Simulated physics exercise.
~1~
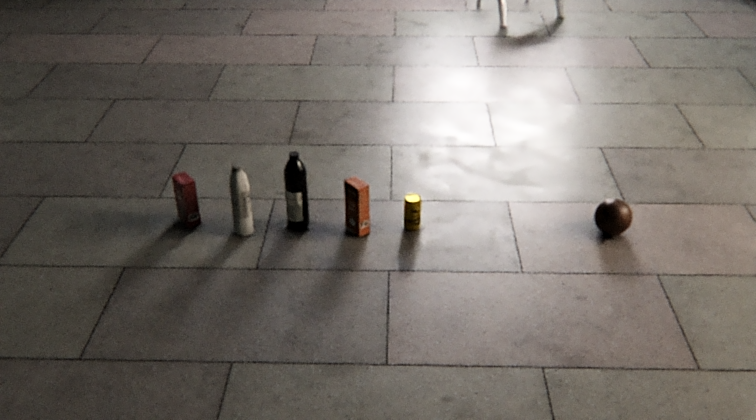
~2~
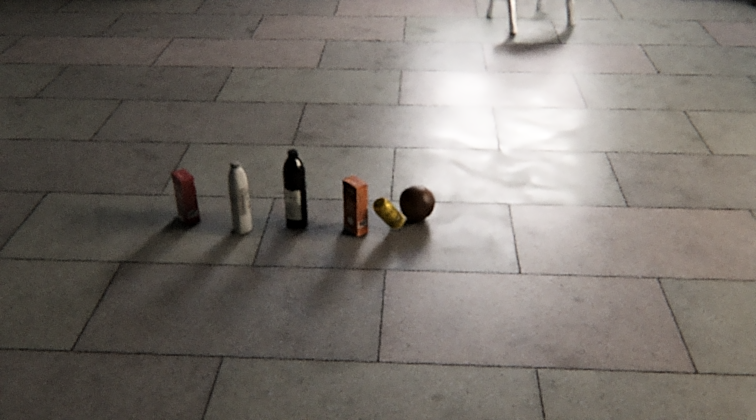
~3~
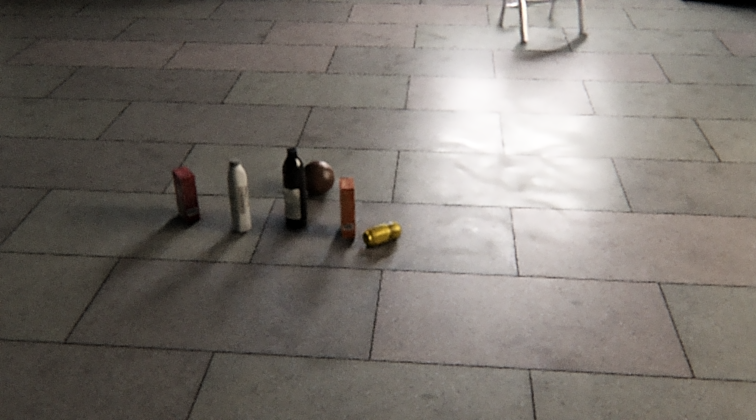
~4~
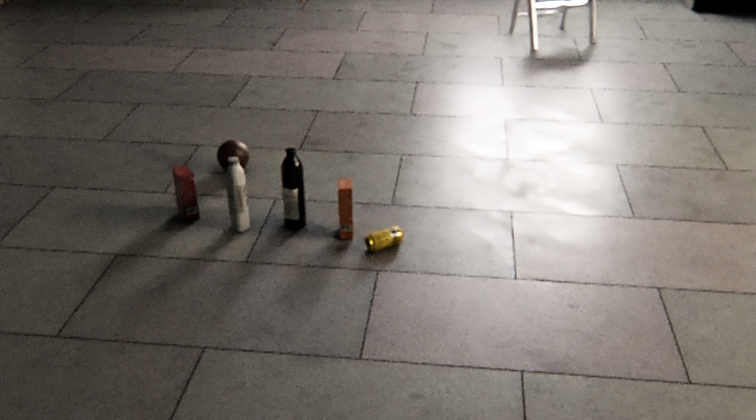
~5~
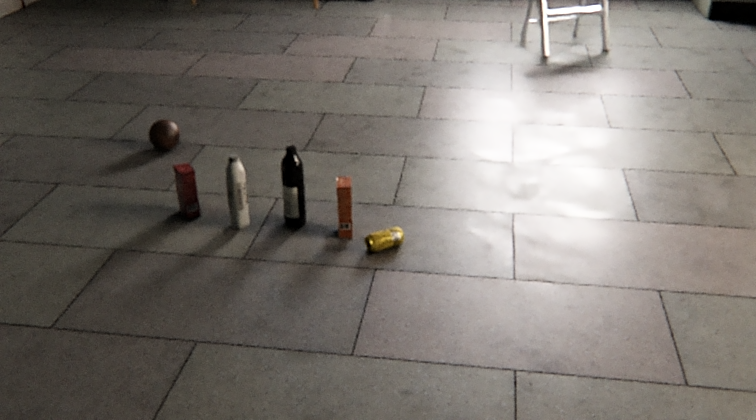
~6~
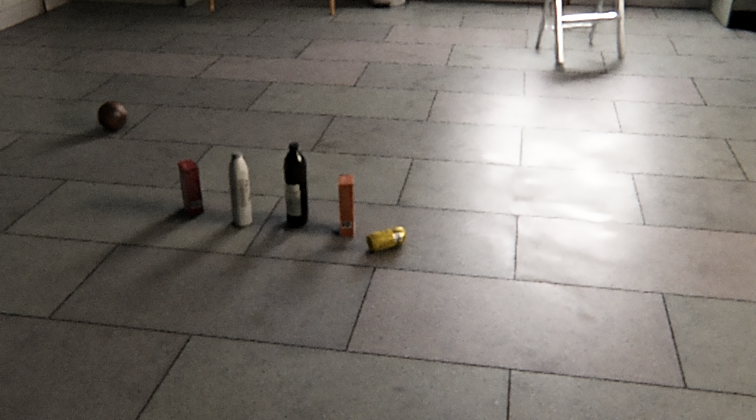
A brown ball rolls in from the right across a grey tiled floor, seen from slightly above as the view drifts gently sideways. Ahead of it stand a red carton, a white bottle, a black bottle, an orange carton and a yellow can, in a row from left to right, with a pale chair behind. The ball strikes the can, which tilts and falls onto its side beside the orange carton. The ball carries on leftward behind the bottles and the red carton. It ends at the far left, with only the can down and the others still upright.
